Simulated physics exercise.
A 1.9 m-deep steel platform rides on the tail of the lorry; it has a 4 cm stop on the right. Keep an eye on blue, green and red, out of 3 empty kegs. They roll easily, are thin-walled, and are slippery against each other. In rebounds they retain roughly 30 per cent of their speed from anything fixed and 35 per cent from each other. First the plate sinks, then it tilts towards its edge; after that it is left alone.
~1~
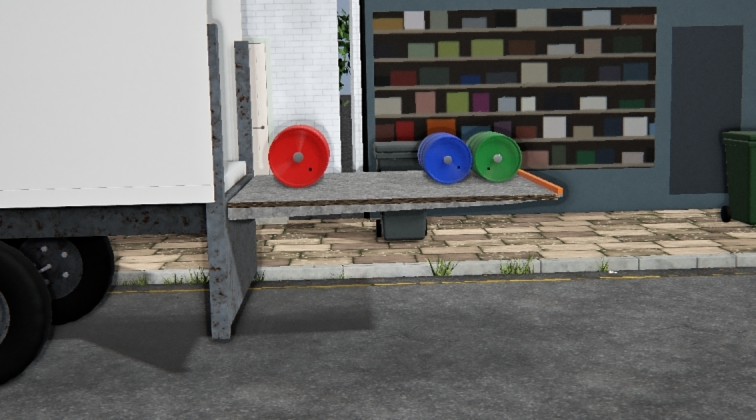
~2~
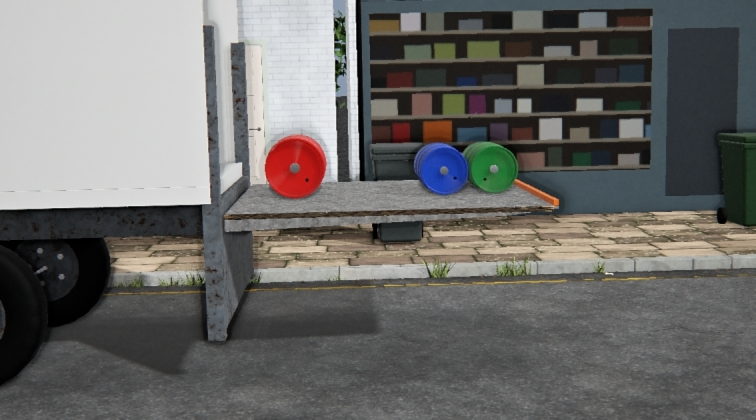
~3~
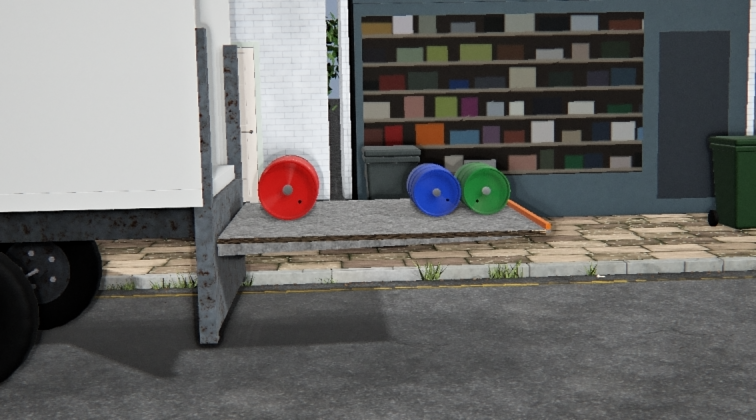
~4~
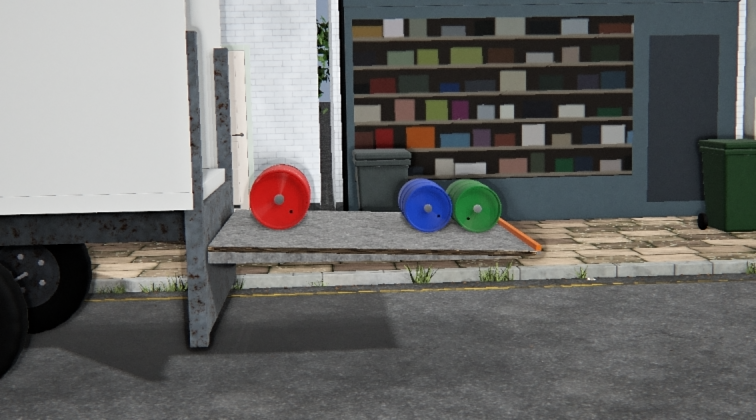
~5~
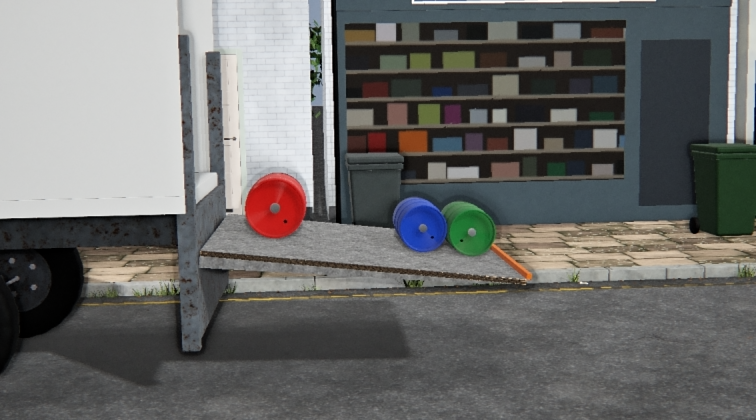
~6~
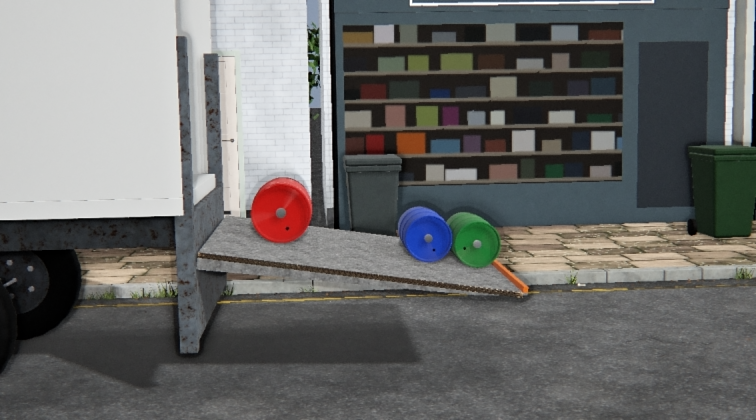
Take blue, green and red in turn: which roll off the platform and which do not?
In order: Blue clears the stop. Green clears the stop. Red clears the stop.
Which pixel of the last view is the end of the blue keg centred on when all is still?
It comes to rest around (515, 335).
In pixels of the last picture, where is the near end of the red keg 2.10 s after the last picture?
At about (531, 250).
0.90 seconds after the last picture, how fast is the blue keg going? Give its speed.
Speed: Approx. 0.4 m/s.
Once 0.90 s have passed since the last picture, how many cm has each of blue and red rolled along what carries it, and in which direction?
Blue 30 cm right, red 60 cm right.
Then, 0.9 s after the last picture, blue is on the plate, 25 cm from the stop, rolling right; green is over the stop and falling; red is on the plate, 90 cm from the stop, rolling right; 1 of 3 is off.
Then, 2.1 s after the last picture, blue is off the lift, on the ground; green is on the ground; red is over the stop and falling; 3 of 3 are off.
At rest (5.5 s after the last picture), blue is on the ground; green is on the ground; red is off the lift, on the ground; 3 of 3 are off.
